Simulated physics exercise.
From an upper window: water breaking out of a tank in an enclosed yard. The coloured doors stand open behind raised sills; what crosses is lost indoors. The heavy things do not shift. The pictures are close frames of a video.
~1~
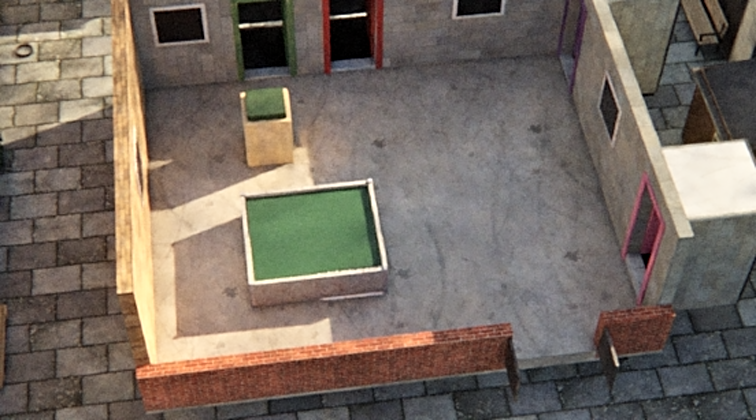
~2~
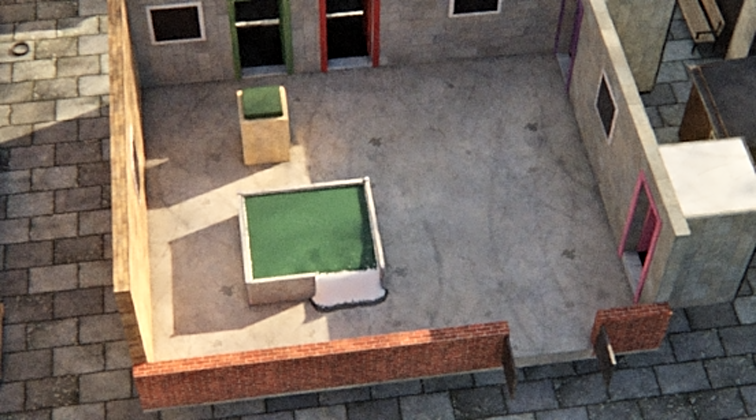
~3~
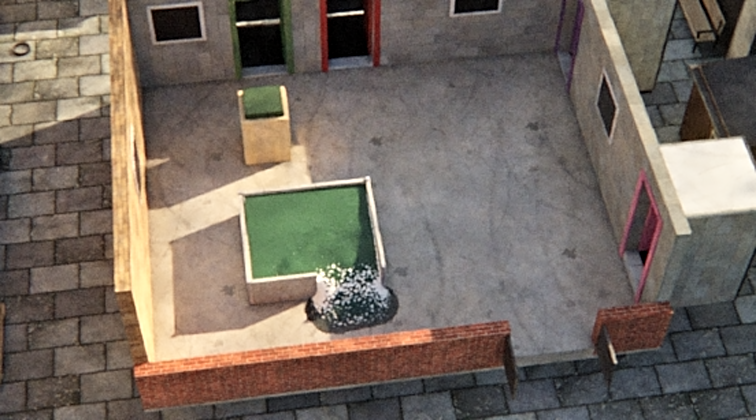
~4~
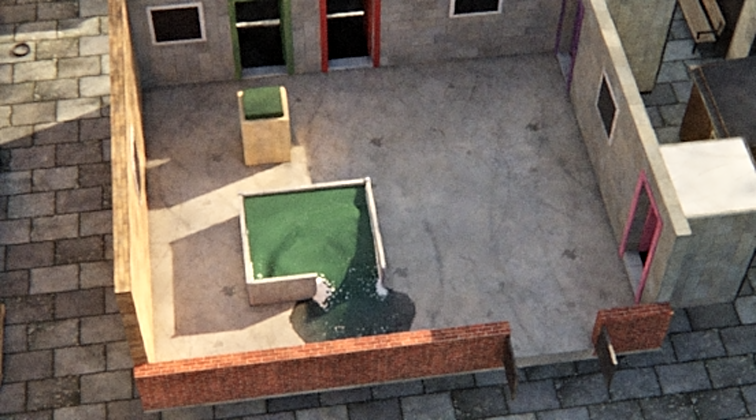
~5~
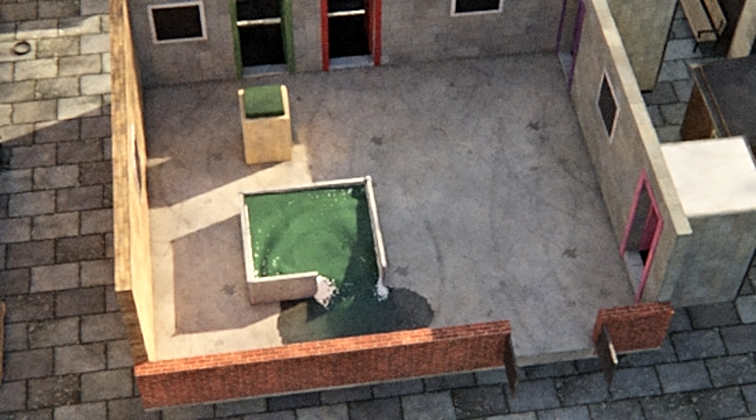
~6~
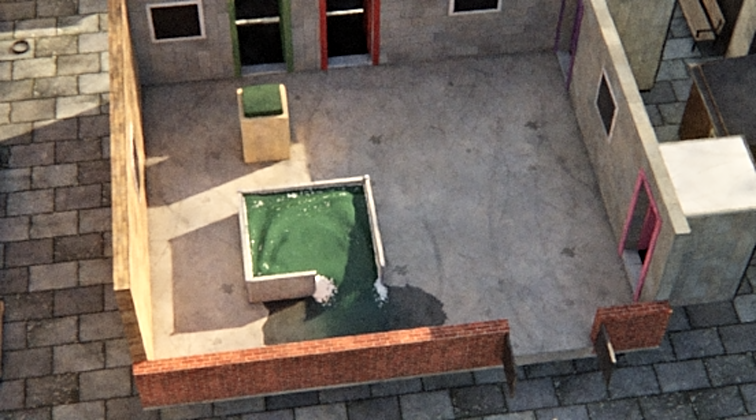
In a walled yard with open coloured doors, a square tank of green water sat still until its front side gave way, and water poured out through the gap, spreading darkly across the paving.
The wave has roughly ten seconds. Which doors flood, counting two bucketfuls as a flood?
The red door holds within the limit; the pink door holds within the limit; the purple door holds within the limit; the green door holds within the limit.
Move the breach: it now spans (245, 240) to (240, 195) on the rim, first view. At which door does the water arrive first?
The green-painted one.
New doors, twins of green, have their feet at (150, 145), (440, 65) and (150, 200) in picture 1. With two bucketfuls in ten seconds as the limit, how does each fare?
As listed: Is under, stays under, holds.
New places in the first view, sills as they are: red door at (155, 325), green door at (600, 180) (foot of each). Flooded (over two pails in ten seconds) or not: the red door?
One by one: The red one goes over.
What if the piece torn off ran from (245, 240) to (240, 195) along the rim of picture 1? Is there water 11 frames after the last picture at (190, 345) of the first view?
There: Flooded.
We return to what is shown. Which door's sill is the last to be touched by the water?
Last comes the door marked red.
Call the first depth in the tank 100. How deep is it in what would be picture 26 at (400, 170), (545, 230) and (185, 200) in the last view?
Roughly 0, 4 and 0 per cent, in turn.
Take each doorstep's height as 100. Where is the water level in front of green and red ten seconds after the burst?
Near 110 and 50 in a hundred.
A moment on, water covers 10 % of the floor; the red door not reached, the pink door not reached, the purple door not reached, the green door not reached.
Next, water covers 20 % of the floor; the red door not reached, the pink door not reached, the purple door not reached, the green door not reached.
Then, water covers 35 % of the floor; the red door not reached, the pink door wet at the sill, nothing in, the purple door not reached, the green door not reached.
Later, water covers 60 % of the floor; the red door not reached, the pink door wet at the sill, nothing in, the purple door wet at the sill, nothing in, the green door not reached.
In the end, water covers 85 % of the floor; the red door wet at the sill, nothing in, the pink door wet at the sill, nothing in, the purple door wet at the sill, nothing in, the green door under two buckets in.
